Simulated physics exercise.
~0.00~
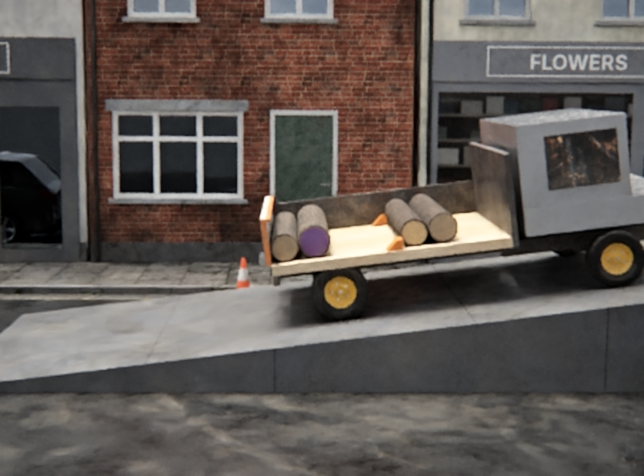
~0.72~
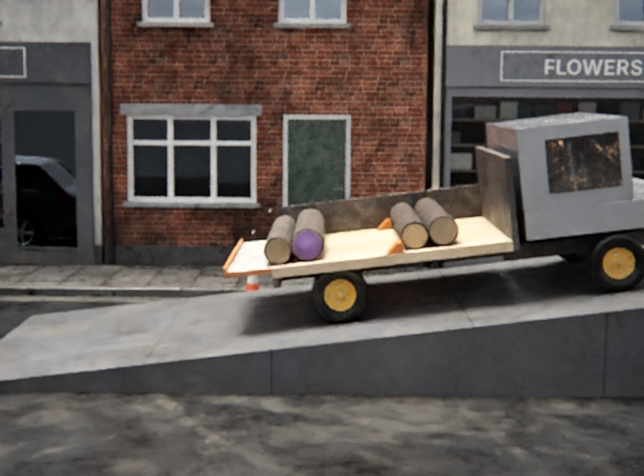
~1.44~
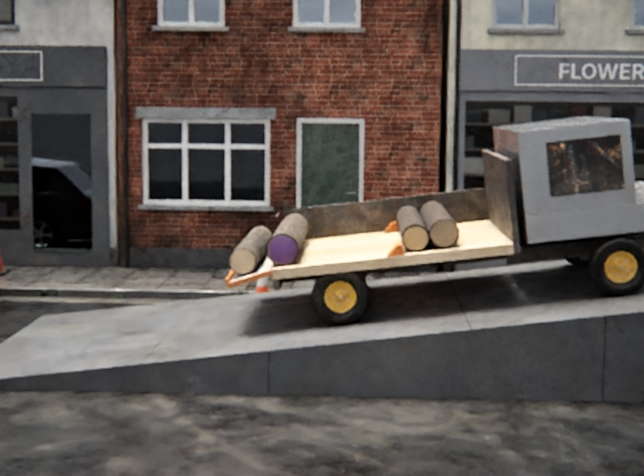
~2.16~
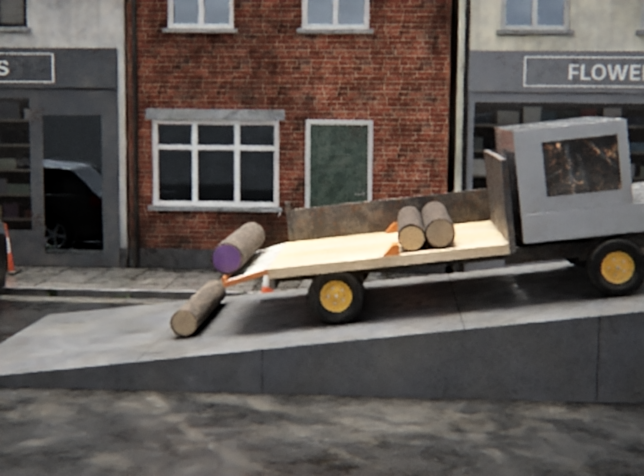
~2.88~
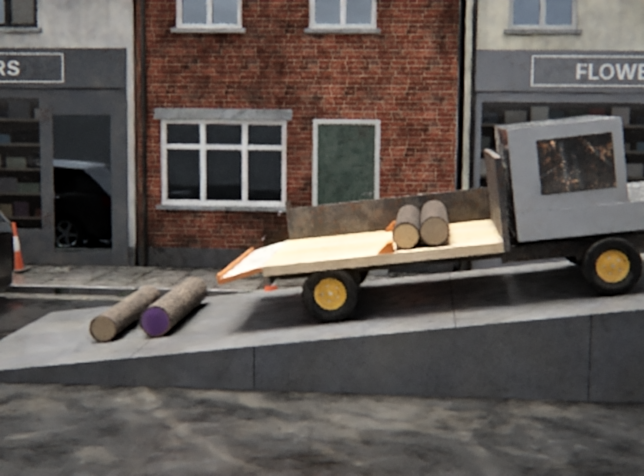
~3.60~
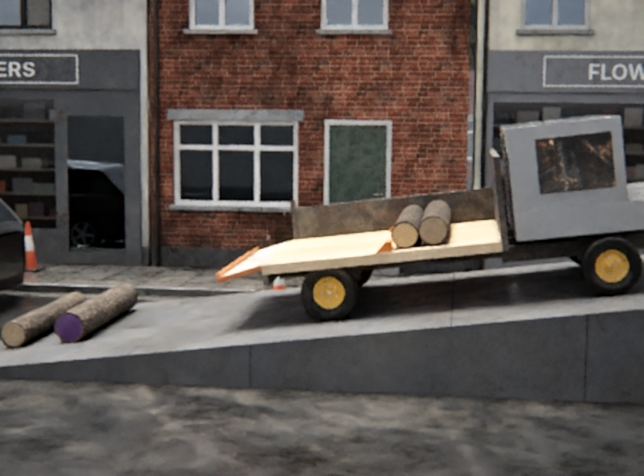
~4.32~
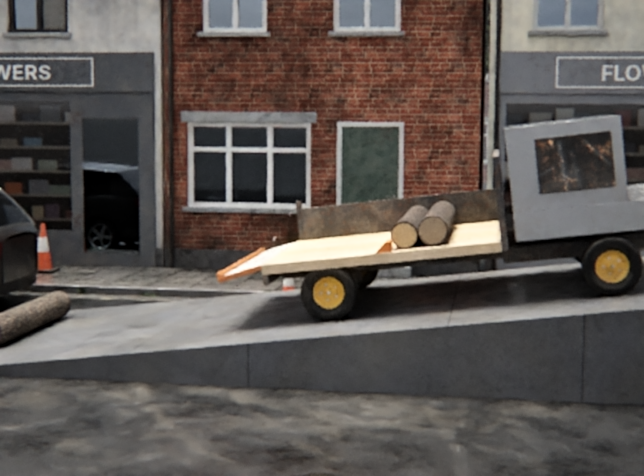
A grey flatbed pick-up stands on a concrete ramp sloping down to the left, seen side-on before a brick house and grey shopfronts, one signed for flowers. Four logs lie across its pale bed, two behind an orange chock and two near the orange-edged tailgate, one with a purple end. The tailgate swings down, and the left pair rolls onto it. The plain log drops off first, then the purple one follows onto the ramp. Both roll left downhill past the edge of view, while the other two stay against the chock.
